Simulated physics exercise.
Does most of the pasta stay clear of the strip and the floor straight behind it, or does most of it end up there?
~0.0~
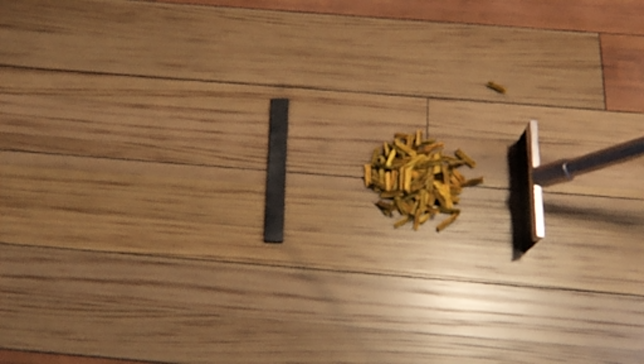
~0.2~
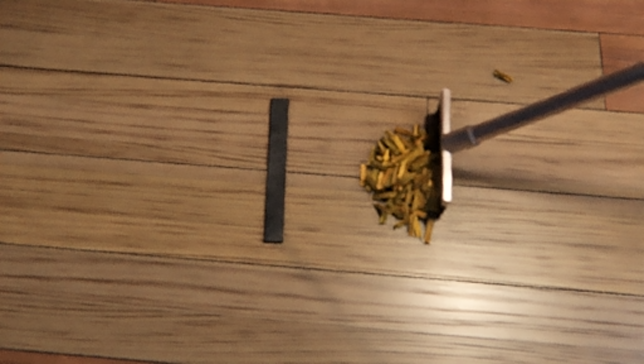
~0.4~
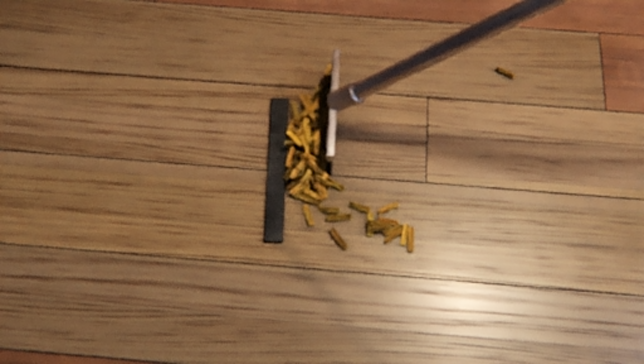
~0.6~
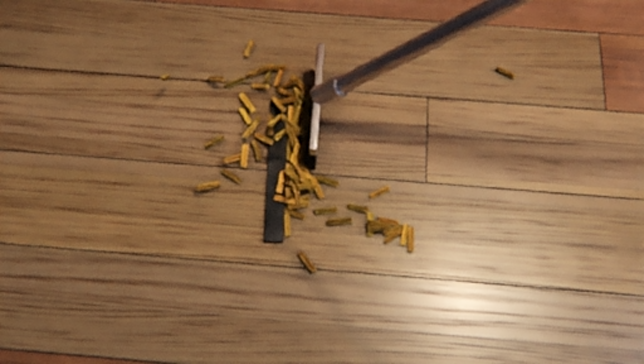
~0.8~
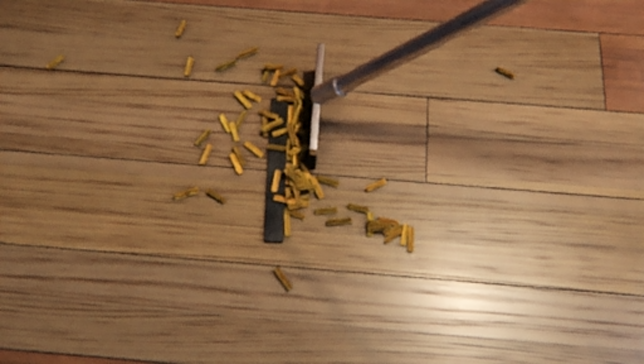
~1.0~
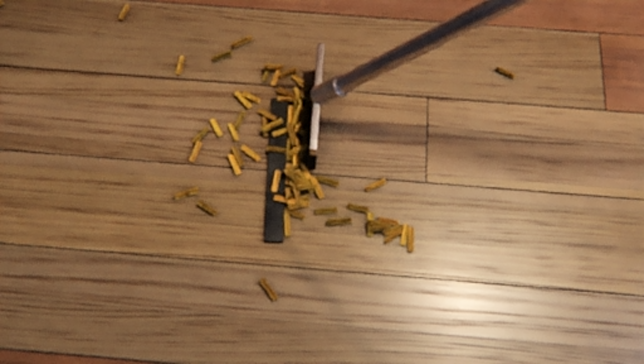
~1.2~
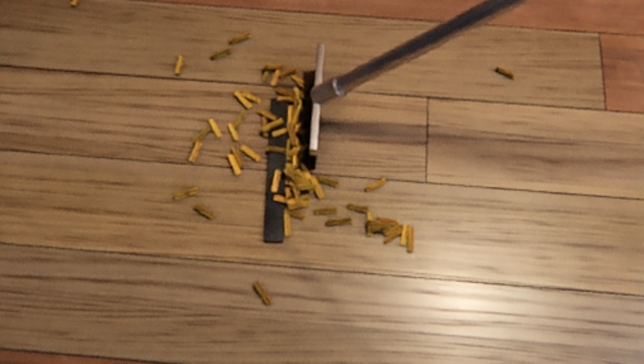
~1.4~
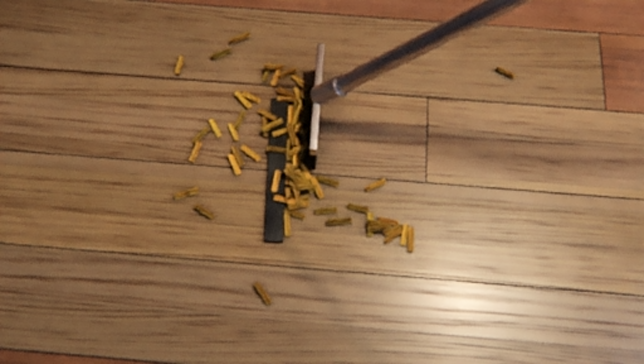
Most of the pasta stays clear of the strip and the floor straight behind it. Only a smaller share, well under half, comes to rest on the strip or directly beyond it.
